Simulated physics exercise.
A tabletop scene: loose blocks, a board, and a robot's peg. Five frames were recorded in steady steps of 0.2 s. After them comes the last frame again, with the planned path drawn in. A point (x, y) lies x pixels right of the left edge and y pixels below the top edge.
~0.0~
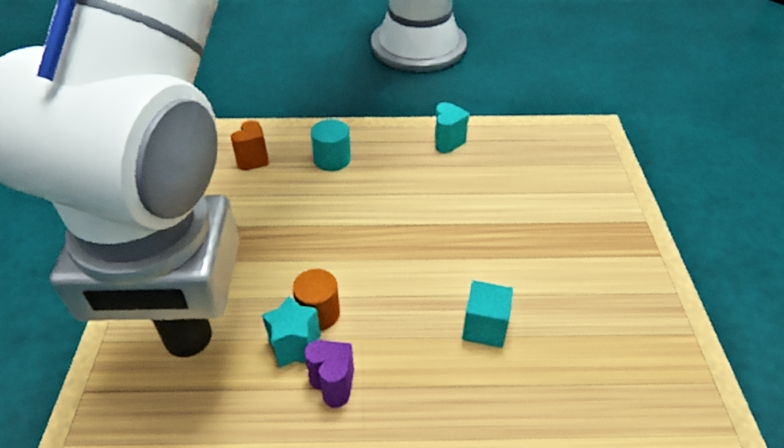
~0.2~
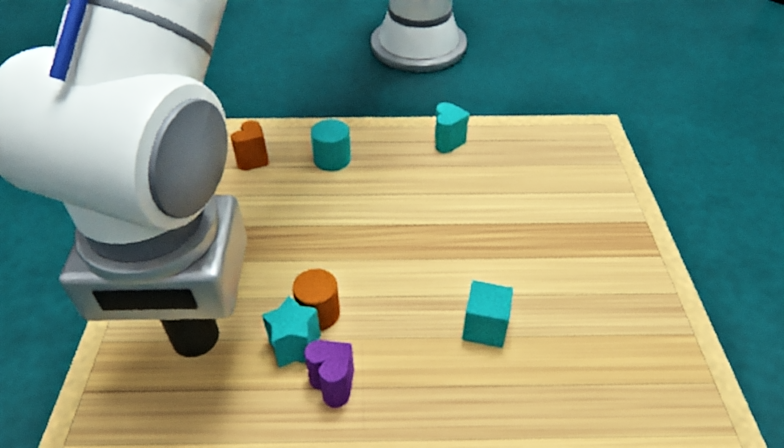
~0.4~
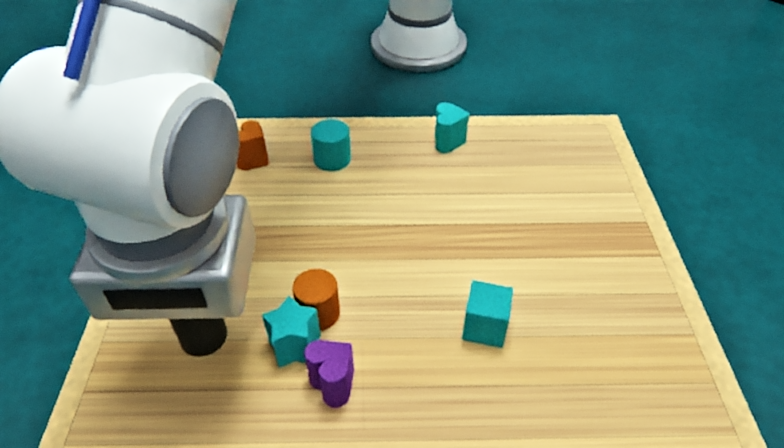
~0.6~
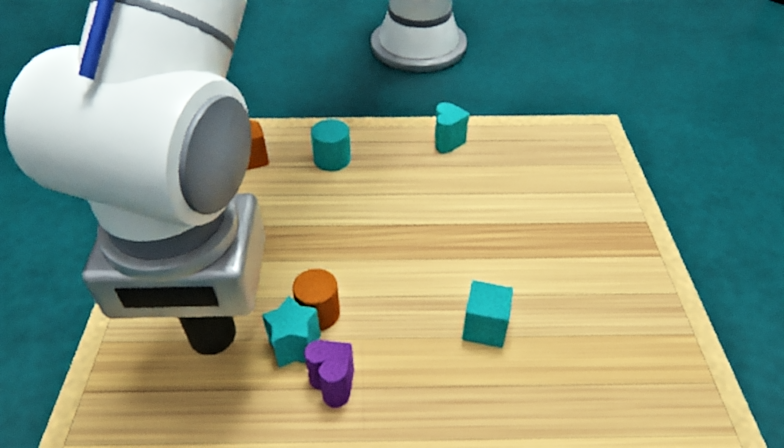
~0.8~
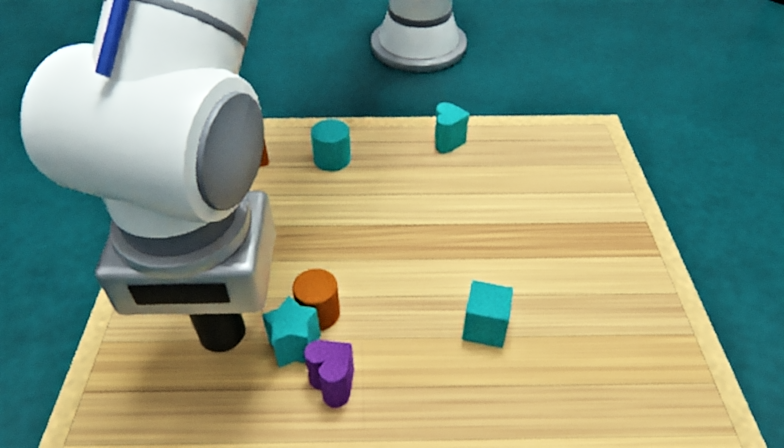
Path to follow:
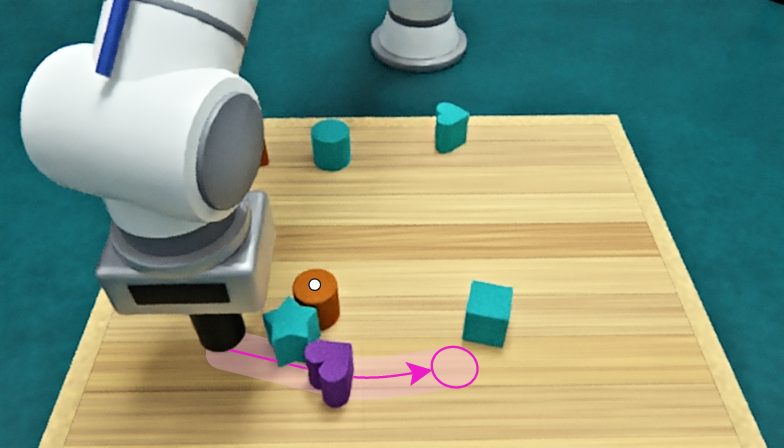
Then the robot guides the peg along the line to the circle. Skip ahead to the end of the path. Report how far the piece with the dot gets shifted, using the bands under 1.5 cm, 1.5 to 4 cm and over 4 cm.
Shift: 1.5 to 4 cm.
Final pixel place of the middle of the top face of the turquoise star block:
The point I'd pick in the picture is (355, 314).
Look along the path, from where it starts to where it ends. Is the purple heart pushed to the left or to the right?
Gets pushed right.
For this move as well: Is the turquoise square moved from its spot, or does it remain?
That one stays where it is.
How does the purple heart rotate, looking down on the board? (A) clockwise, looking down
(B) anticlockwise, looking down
(A)
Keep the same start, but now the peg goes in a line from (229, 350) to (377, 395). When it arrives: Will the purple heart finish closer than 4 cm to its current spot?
I'd say no.
The line goes from (229, 350) via (301, 367) and (377, 377), ending at (455, 367); the dot is on the orange round block.
On the path given first. One third of the way, peg (298, 351); turquoise star block (330, 313), turned 25° anticlockwise; orange round block (333, 278); purple heart (341, 361).
Two thirds of the way, peg (378, 361); turquoise star block (355, 314), turned 80° anticlockwise; orange round block (335, 278); purple heart (404, 388), turned 60° clockwise.
At the end, peg (457, 350); turquoise star block (355, 314), turned 80° anticlockwise; orange round block (335, 278); purple heart (420, 386), turned 115° clockwise; turquoise square unmoved.
